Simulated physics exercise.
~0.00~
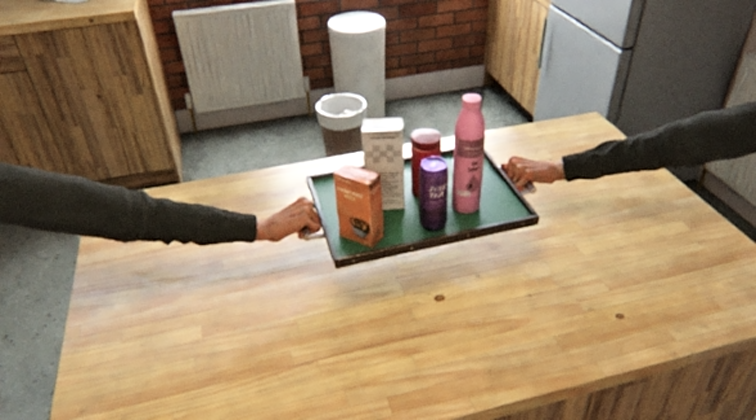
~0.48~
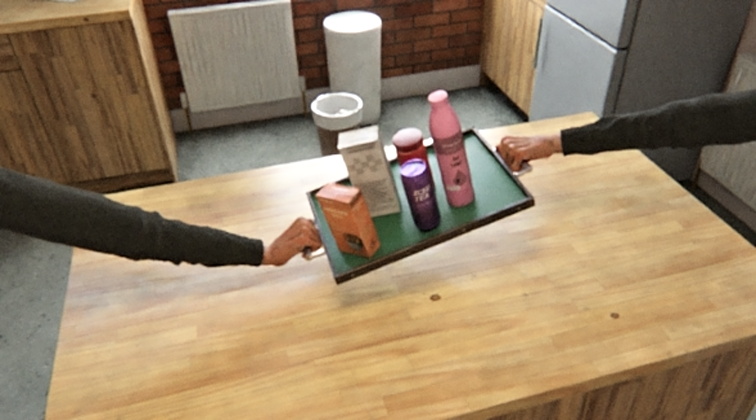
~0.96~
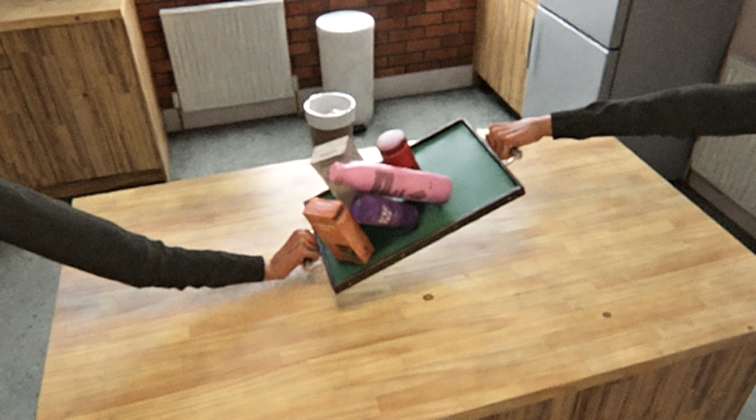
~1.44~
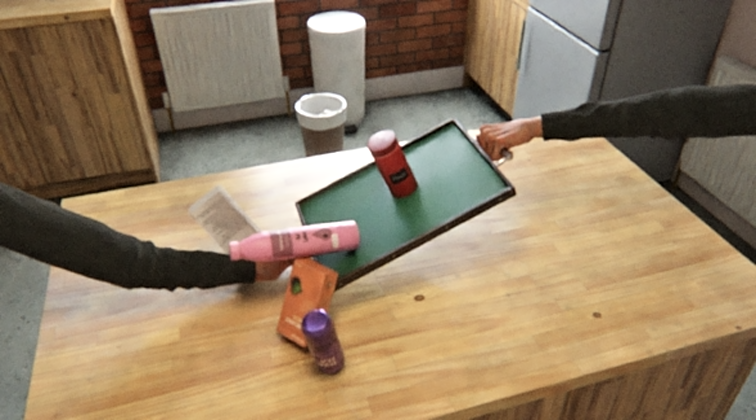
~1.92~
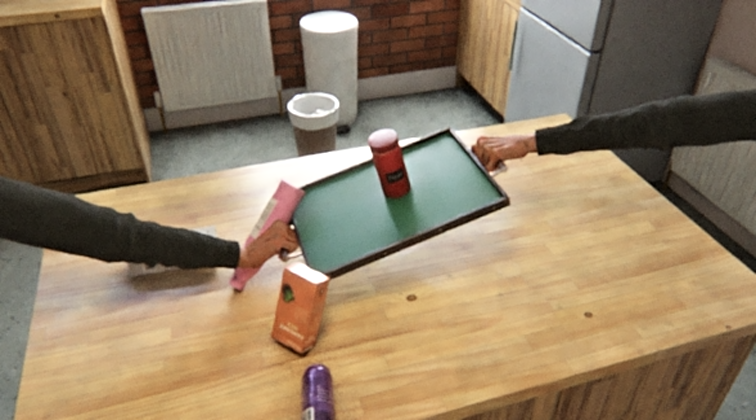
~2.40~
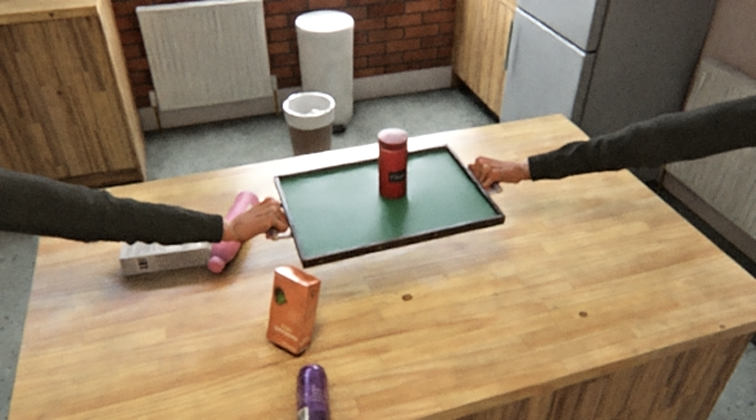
The footage shows two hands tilting a green tray down to the left above a wooden counter, sending a purple can, white carton, orange packet and pink bottle toppling off. The tray is then levelled with only the red jar upright on it, the fallen items lying on the counter.
